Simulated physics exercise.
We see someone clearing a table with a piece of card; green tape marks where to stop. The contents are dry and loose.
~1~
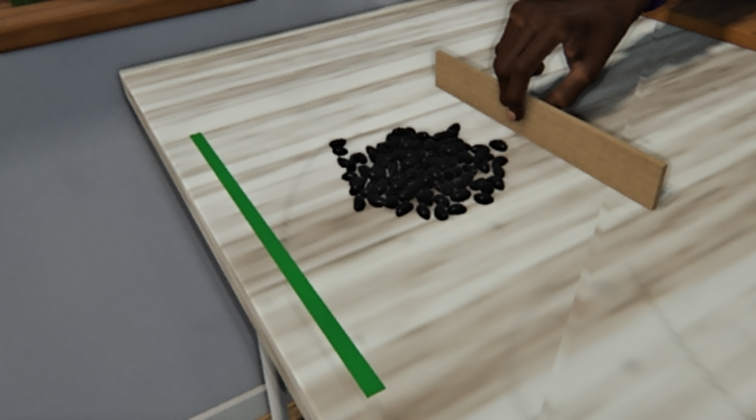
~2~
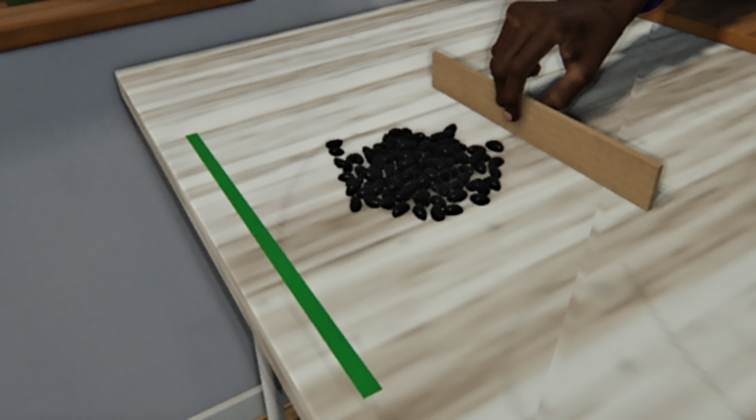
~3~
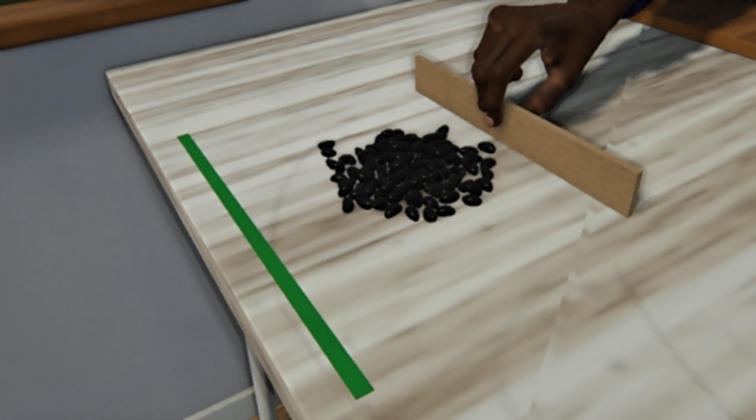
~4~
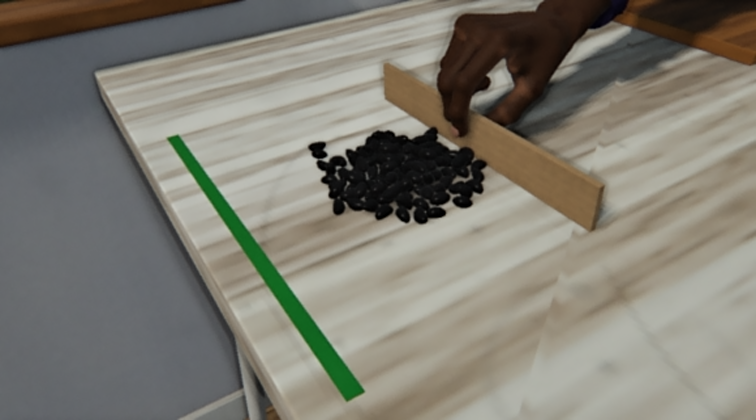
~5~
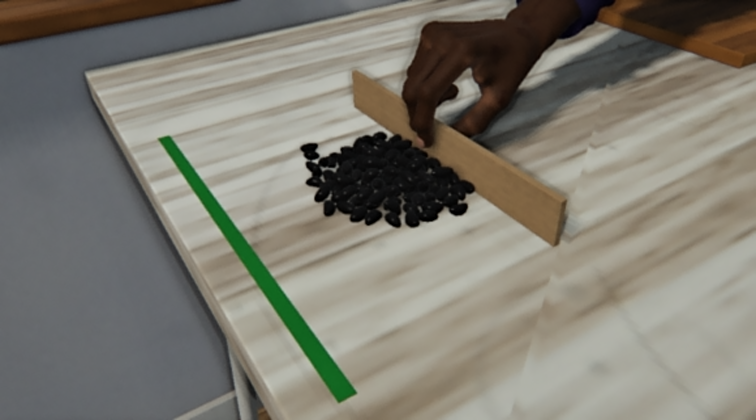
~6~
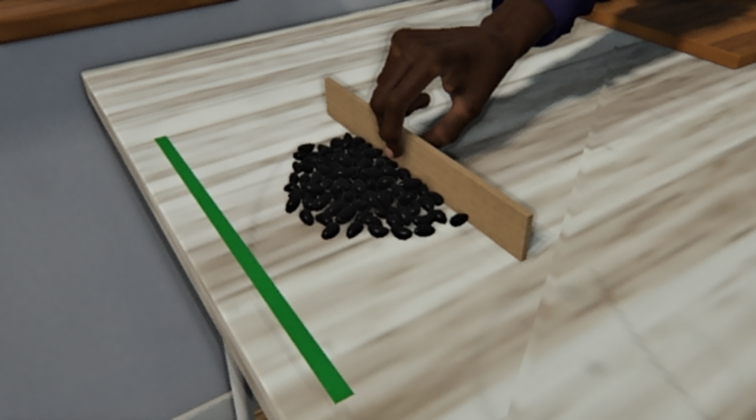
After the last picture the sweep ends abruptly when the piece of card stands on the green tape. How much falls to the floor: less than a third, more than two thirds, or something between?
Lost: Over two thirds of the heap.
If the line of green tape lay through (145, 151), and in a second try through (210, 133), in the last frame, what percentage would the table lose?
Roughly 100 per cent, and 20 per cent.
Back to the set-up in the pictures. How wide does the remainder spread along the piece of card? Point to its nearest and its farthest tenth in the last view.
From about (261, 325) to (164, 171).
Soon after the last picture, piece of card still moving, near (312, 163); heap all on the table, its front near (210, 248).
A little later, piece of card stopped at the green tape; heap about half over the edge.
Later still, piece of card stopped at the green tape; heap most over the edge.
At rest, piece of card stopped at the green tape; heap most over the edge.
